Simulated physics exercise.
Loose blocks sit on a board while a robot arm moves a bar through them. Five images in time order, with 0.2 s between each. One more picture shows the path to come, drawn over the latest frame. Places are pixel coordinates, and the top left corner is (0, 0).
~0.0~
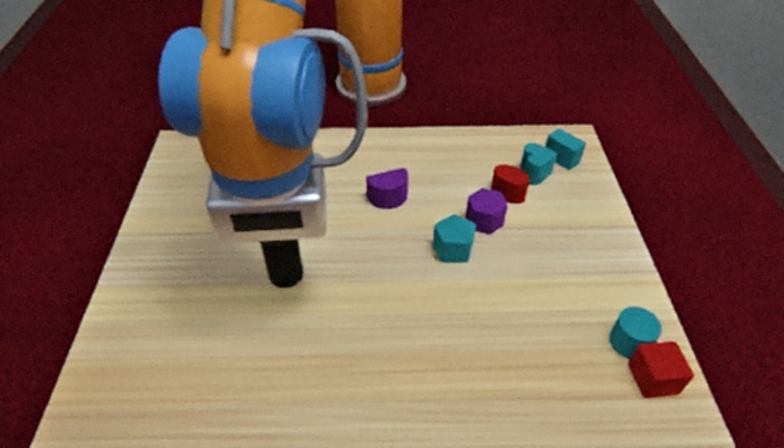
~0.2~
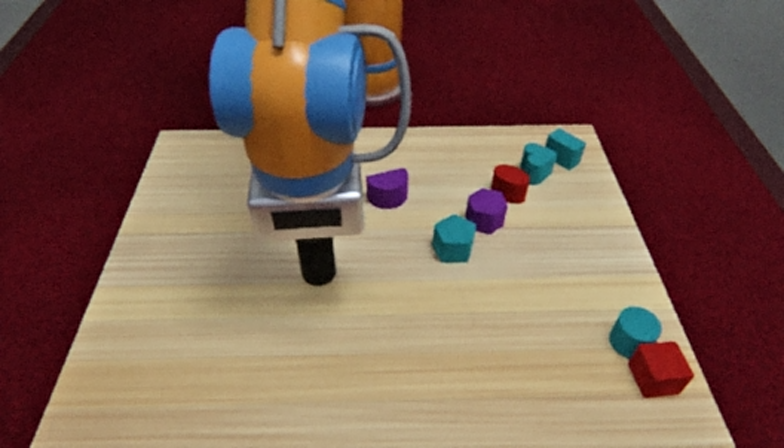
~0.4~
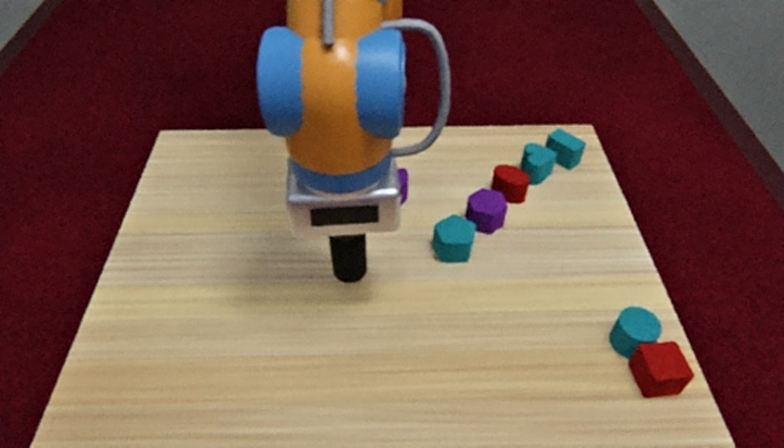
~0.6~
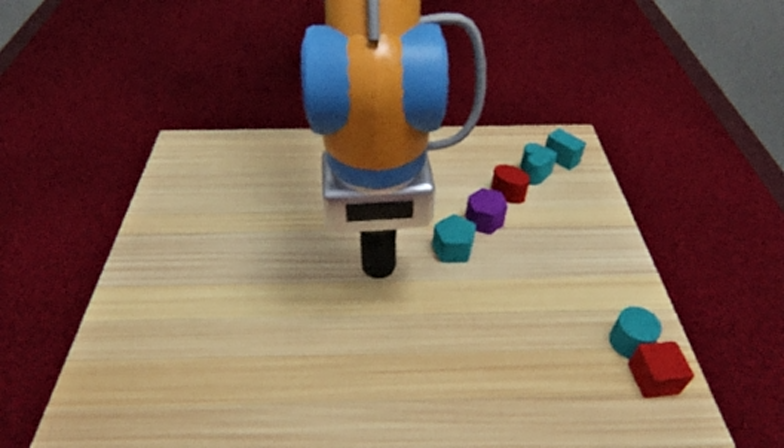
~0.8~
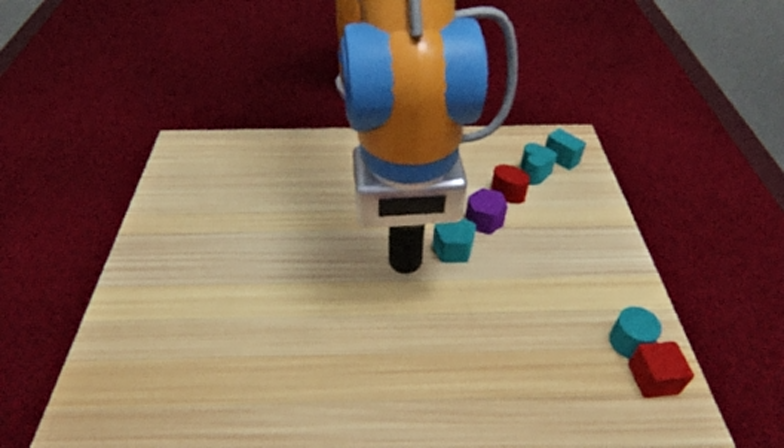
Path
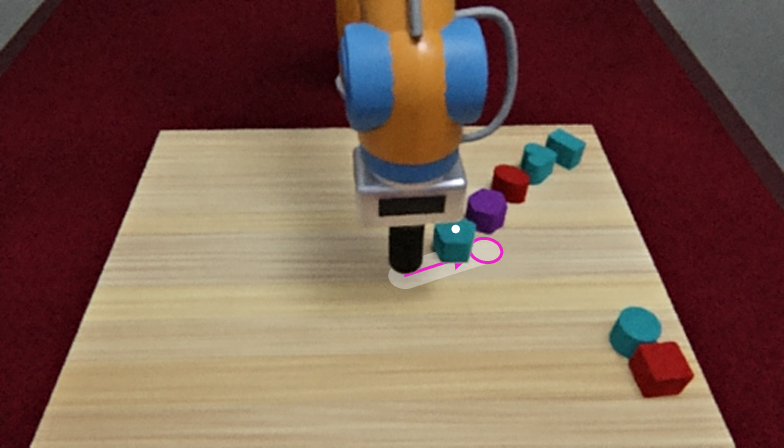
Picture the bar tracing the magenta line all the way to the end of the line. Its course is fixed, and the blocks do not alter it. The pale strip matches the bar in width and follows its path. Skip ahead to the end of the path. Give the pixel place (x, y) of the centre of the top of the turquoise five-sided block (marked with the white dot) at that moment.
The spot you're after is about (488, 205) in the image.
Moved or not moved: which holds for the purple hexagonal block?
It will end up elsewhere.
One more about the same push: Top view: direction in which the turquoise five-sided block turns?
Turns anticlockwise.
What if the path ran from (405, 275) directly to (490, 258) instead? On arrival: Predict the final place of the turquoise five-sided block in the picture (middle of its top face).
I'd guess (482, 214).
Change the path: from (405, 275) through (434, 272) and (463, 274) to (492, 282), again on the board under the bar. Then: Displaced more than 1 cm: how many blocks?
Counting only shifts above 1 cm, I get one block.
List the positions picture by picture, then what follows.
The first frame shows lower end of the bar (287, 276), tops of blocks, turquoise five-sided block (456, 229), purple hexagonal block (488, 201), red oval (512, 174).
The second frame shows bar (319, 274), blocks as before.
The third frame shows bar (350, 271), blocks as before.
The fourth frame shows bar (379, 267), blocks as before.
The fifth frame shows bar (405, 262), turquoise five-sided block (456, 229), purple hexagonal block (488, 201), red oval (512, 174).
The drawn path runs from (405, 275) directly to (486, 250); the dot is on the turquoise five-sided block.
On the path given first. Halfway along, bar (449, 249); turquoise five-sided block (469, 221), turned 20° anticlockwise; purple hexagonal block (489, 199).
At the end, bar (488, 237); turquoise five-sided block (488, 205), turned 80° anticlockwise; purple hexagonal block (495, 180), turned 20° clockwise; red oval (517, 168).
